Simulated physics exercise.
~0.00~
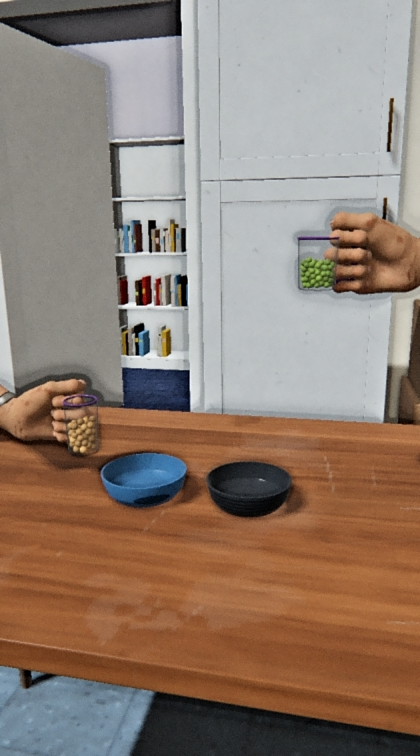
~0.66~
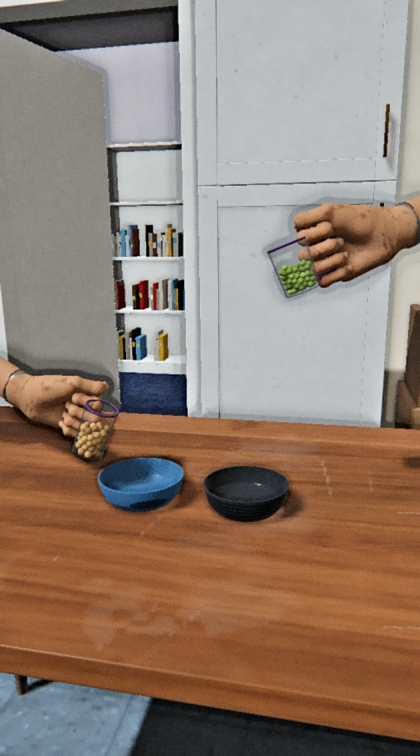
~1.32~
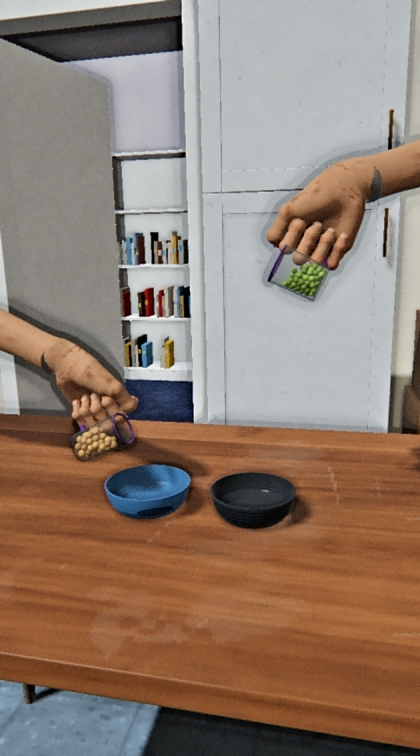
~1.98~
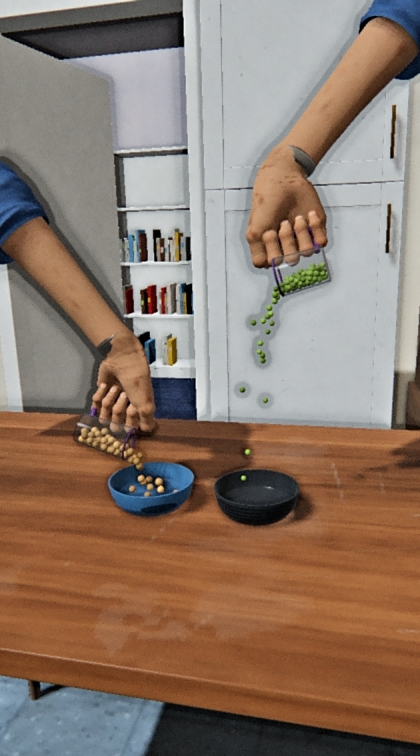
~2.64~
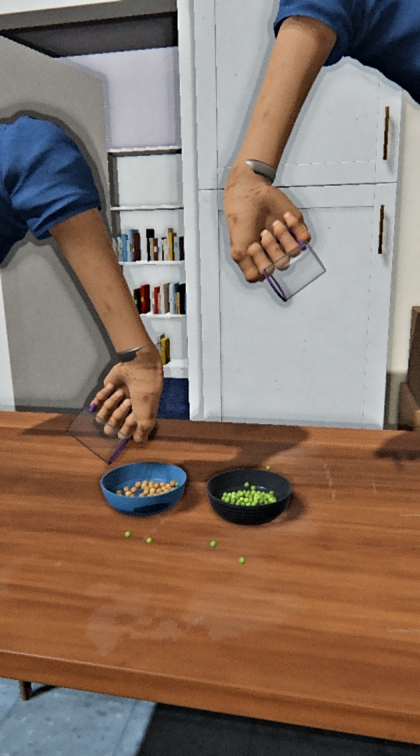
Two hands tipping clear cups over bowls, chickpeas all landing in the blue one, green peas filling the black with several scattered outside.
